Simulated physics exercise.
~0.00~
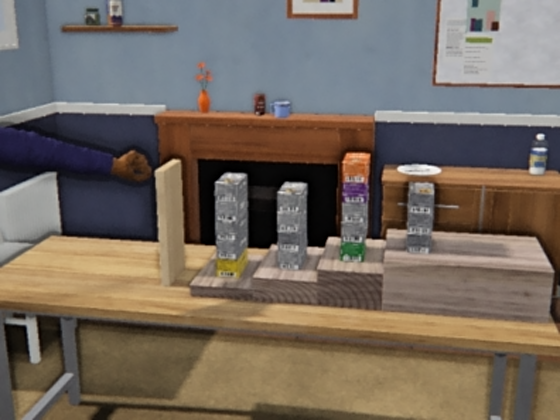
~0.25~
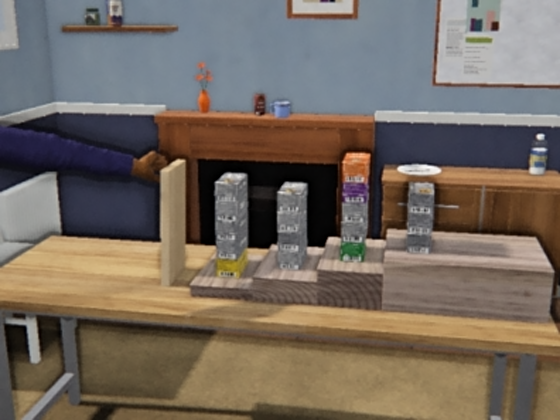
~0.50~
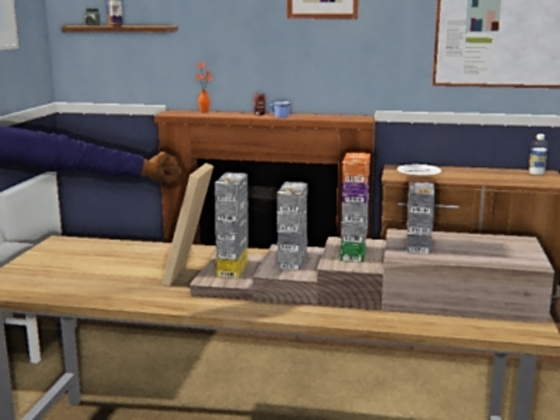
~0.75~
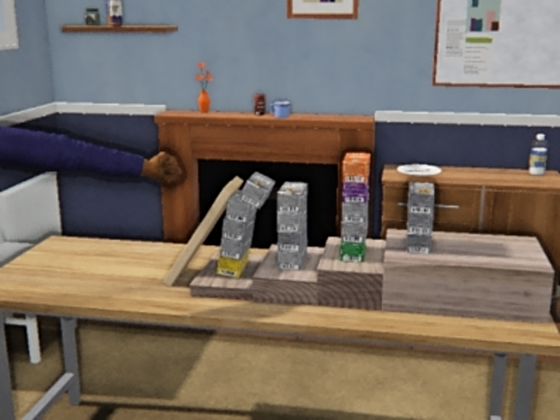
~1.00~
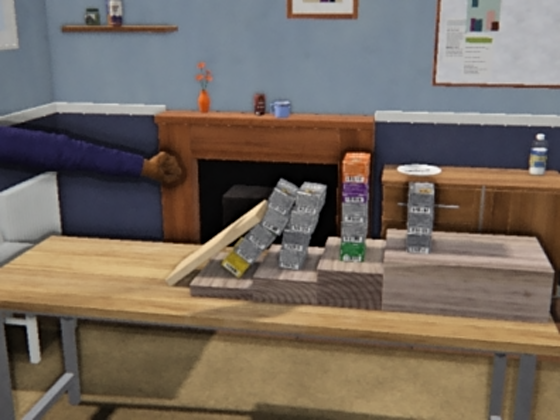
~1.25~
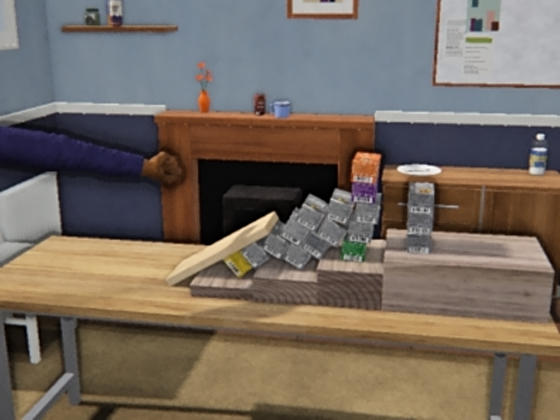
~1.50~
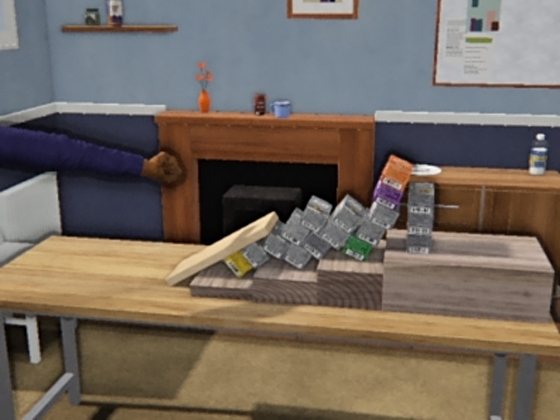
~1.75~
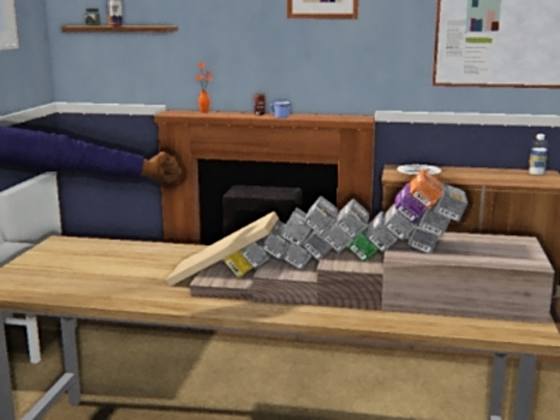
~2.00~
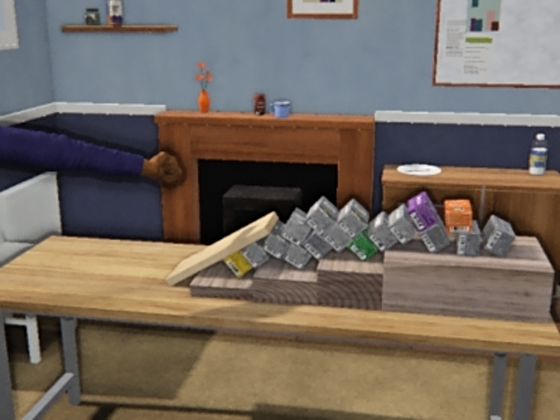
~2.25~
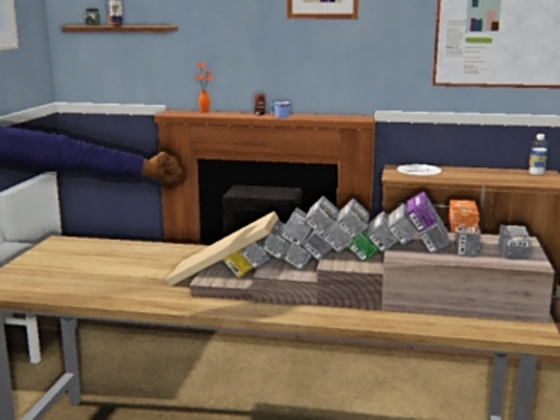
A hand tipping a wooden board rightward into stacked packets on rising steps, toppling each column in turn into a slanting, jumbled row.
